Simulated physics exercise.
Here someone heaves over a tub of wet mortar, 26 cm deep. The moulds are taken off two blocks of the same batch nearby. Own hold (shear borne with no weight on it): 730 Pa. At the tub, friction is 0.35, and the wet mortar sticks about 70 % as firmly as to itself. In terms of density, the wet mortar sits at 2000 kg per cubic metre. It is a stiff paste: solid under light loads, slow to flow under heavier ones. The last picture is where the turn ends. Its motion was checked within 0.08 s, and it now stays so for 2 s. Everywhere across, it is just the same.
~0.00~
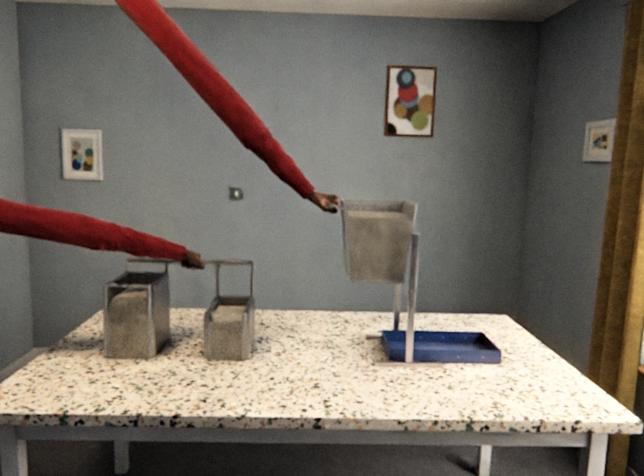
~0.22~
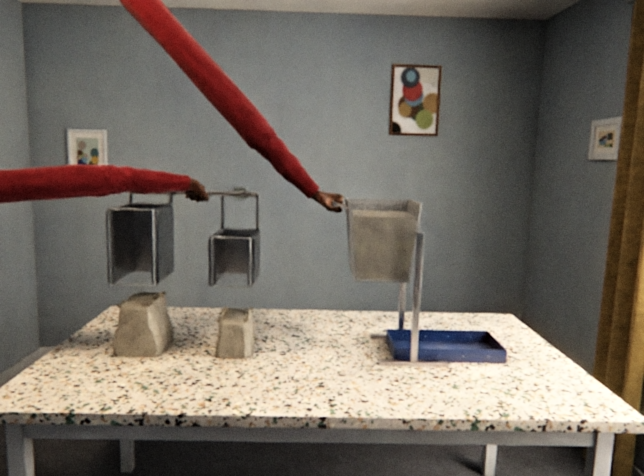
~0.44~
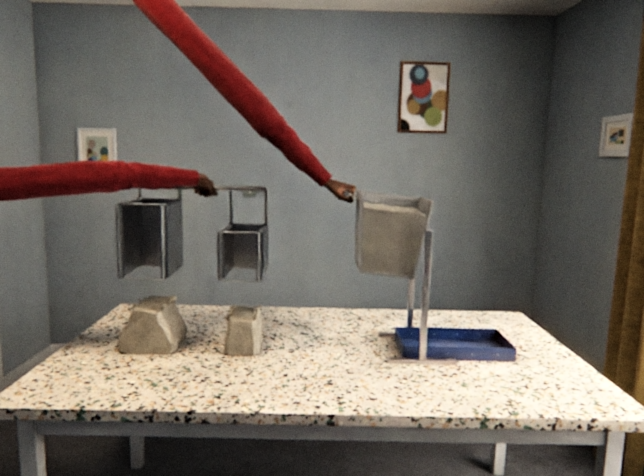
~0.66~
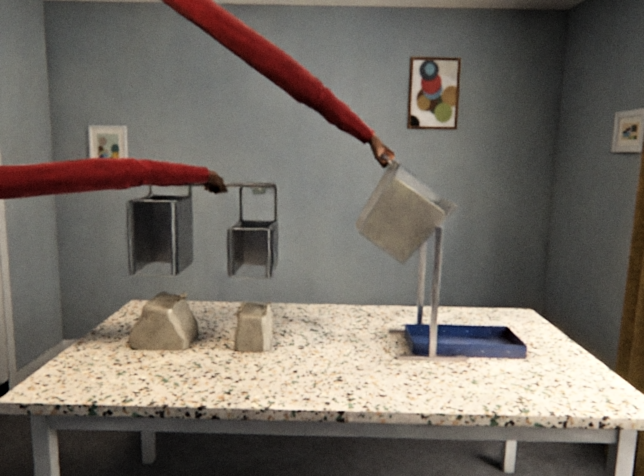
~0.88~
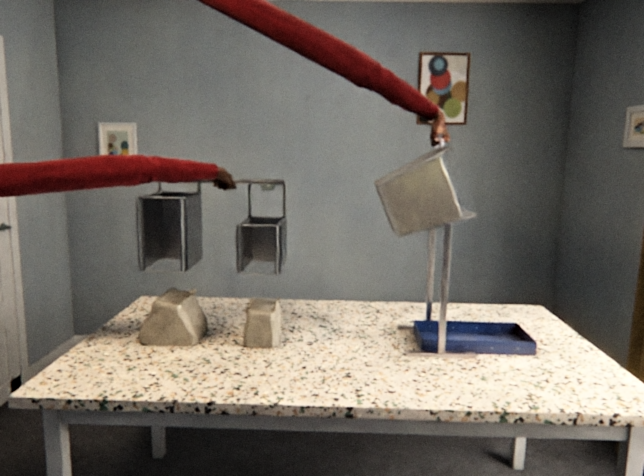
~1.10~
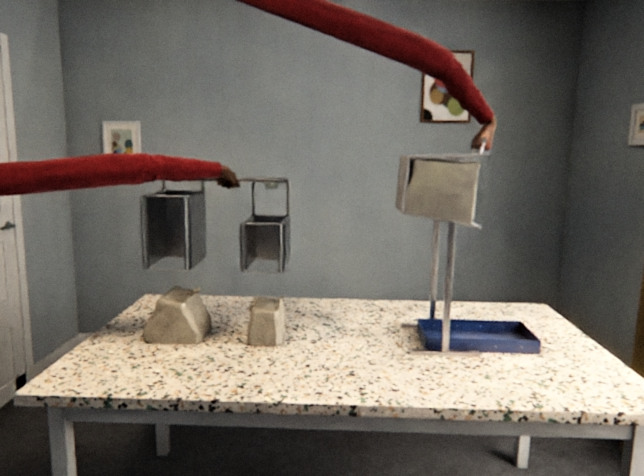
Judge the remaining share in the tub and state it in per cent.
The remaining share is close to 58 %.
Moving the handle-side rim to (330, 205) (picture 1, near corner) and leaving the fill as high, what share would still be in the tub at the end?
I'd put it at close to 40 per cent.
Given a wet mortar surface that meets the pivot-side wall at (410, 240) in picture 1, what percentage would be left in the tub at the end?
100 %.
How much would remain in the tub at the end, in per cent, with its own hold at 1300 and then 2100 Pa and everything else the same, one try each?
Respectively, close to 100 % and close to 100 %.
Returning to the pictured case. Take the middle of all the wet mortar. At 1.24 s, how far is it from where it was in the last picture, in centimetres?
Shift: Roughly 4 cm.
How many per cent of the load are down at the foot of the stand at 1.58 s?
Down at that time: Approx. 0 %.
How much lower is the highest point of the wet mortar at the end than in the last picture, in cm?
Roughly 8 cm.
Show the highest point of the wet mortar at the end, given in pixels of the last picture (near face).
Highest point: Approx. (455, 186).
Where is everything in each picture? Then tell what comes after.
The first frame shows handle-side rim at (347, 204), tilt 0 degrees; top of the wet mortar at (361, 217); blocks stand 22 cm, 14 cm (left to right).
The second frame shows handle-side rim at (352, 203), tilt 0 degrees; top of the wet mortar at (365, 216); blocks stand 19 cm, 14 cm (left to right).
The third frame shows handle-side rim at (364, 194), tilt 6 degrees; top of the wet mortar at (370, 208); blocks stand 16 cm, 14 cm (left to right).
The fourth frame shows handle-side rim at (401, 164), tilt 35 degrees; top of the wet mortar at (398, 179); blocks stand 16 cm, 14 cm (left to right).
The fifth frame shows handle-side rim at (452, 149), tilt 67 degrees; top of the wet mortar at (437, 159); blocks stand 16 cm, 14 cm (left to right).
The sixth frame shows handle-side rim at (490, 157), tilt 94 degrees; top of the wet mortar at (422, 161); blocks stand 16 cm, 14 cm (left to right).
After 1.24 s, the tub is at 94 degrees and holds 95 %.
After 1.41 s, the tub is at 94 degrees and holds 72 %.
After 1.58 s, the tub is at 94 degrees and holds 59 %.
After 1.75 s, the tub is at 94 degrees and holds 58 %.
After 3.10 s, at the end, the tub is at 94 degrees and holds 58 %.
